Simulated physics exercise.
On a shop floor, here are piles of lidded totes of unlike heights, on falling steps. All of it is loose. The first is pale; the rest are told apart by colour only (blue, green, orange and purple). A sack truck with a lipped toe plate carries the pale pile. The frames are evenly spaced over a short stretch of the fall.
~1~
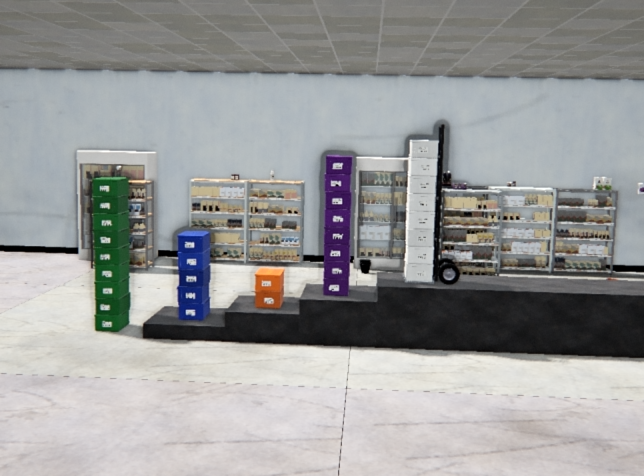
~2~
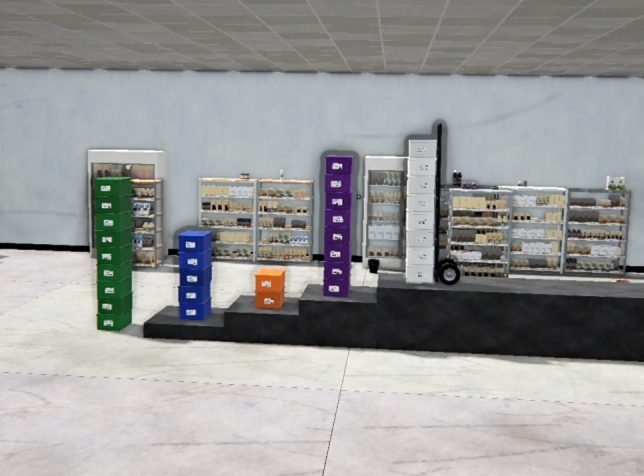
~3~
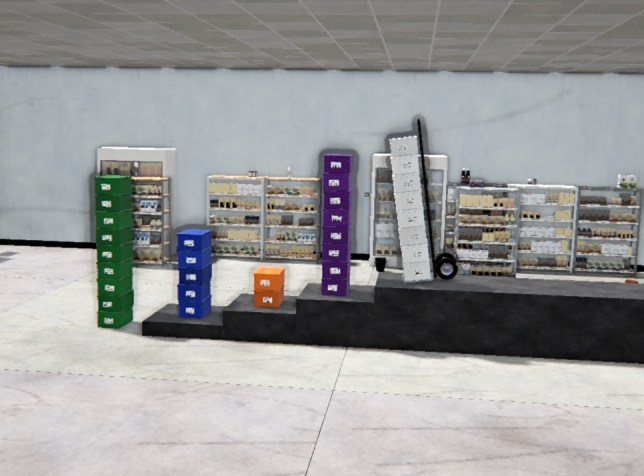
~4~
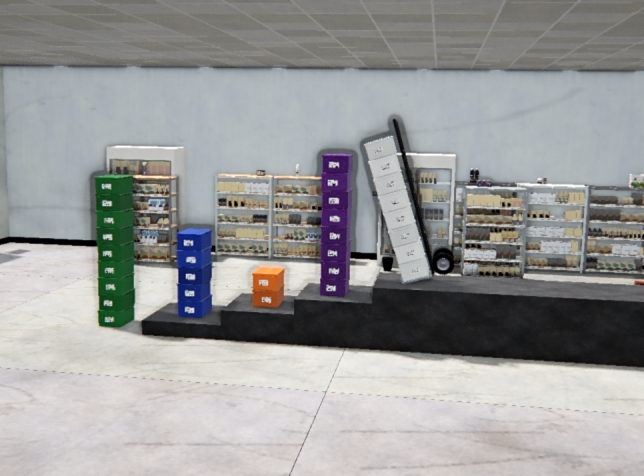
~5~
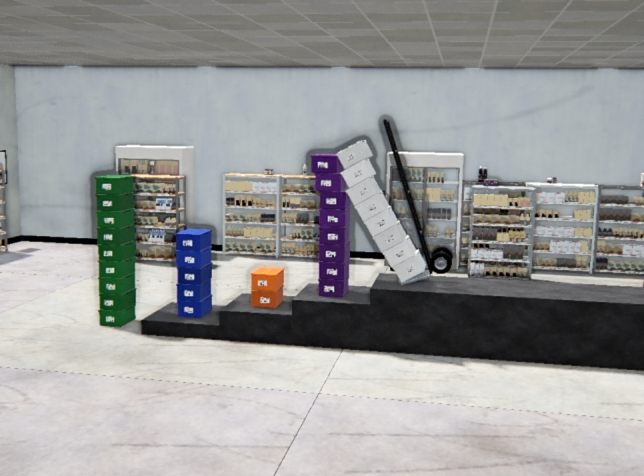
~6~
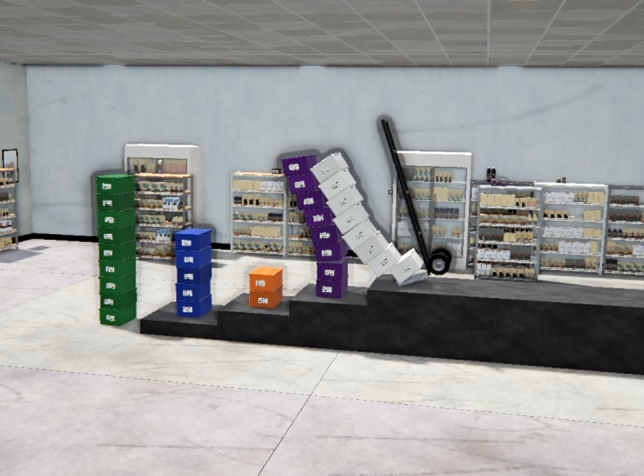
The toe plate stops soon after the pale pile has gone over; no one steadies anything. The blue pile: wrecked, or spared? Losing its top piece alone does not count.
It gets wrecked.
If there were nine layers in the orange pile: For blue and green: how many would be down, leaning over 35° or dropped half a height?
Down at the end: Blue 4, green 8.
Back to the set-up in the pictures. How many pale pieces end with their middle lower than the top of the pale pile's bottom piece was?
6 of them.
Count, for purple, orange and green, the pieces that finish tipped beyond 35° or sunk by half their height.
Down at the end: Purple 6, orange 1, green 0.
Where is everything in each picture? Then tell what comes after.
In the first frame (places mark the middle of the side facing us; the camera moves round a little), truck frame (442, 157) level; top blue tote (190, 244); top purple tote (339, 165); the rest undisturbed.
In the second frame, truck frame (440, 157) rocked barely; top blue tote (190, 244).
In the third frame, truck frame (422, 152) rocked a little, top of the pale pile leaning a little; top blue tote (189, 243); the rest undisturbed.
In the fourth frame, truck frame (402, 151) rocked clearly, top of the pale pile leaning clearly; top blue tote (189, 242); the rest undisturbed.
In the fifth frame, truck frame (394, 152) rocked clearly, top of the pale pile leaning well over; top blue tote (188, 243); top purple tote (324, 164) shifted half its height; 2 disturbed, none down.
In the sixth frame, truck frame (392, 152) rocked clearly, top of the pale pile leaning well over; top blue tote (187, 242); top purple tote (295, 166) leaning a little; steepest lean, the tote at (301, 184); 6 disturbed, none down.
Soon after the last picture, 8 of the pale pile down; none of the 5 blue totes down (1 of 24 in all colours); top blue tote unmoved; top purple tote leaning clearly, half its height lower.
A little later, 8 of the pale pile down; none of the 5 blue totes down (6 of 24 in all colours); top blue tote unmoved; top purple tote leaning steeply, some four heights lower.
Later still, 7 of the pale pile down; 1 of the 5 blue totes down (7 of 24 in all colours); top blue tote on its side; top purple tote leaning well over, some six heights lower.
After that, 7 of the pale pile down; 4 of the 5 blue totes down (11 of 24 in all colours); top blue tote on its side; top purple tote leaning steeply, some seven heights lower.
At rest, 7 of the pale pile down; 4 of the 5 blue totes down (11 of 24 in all colours); top blue tote on its side; top purple tote on its side. As the last picture would show them, middles, top blue tote near (127, 280), top purple tote near (162, 298).
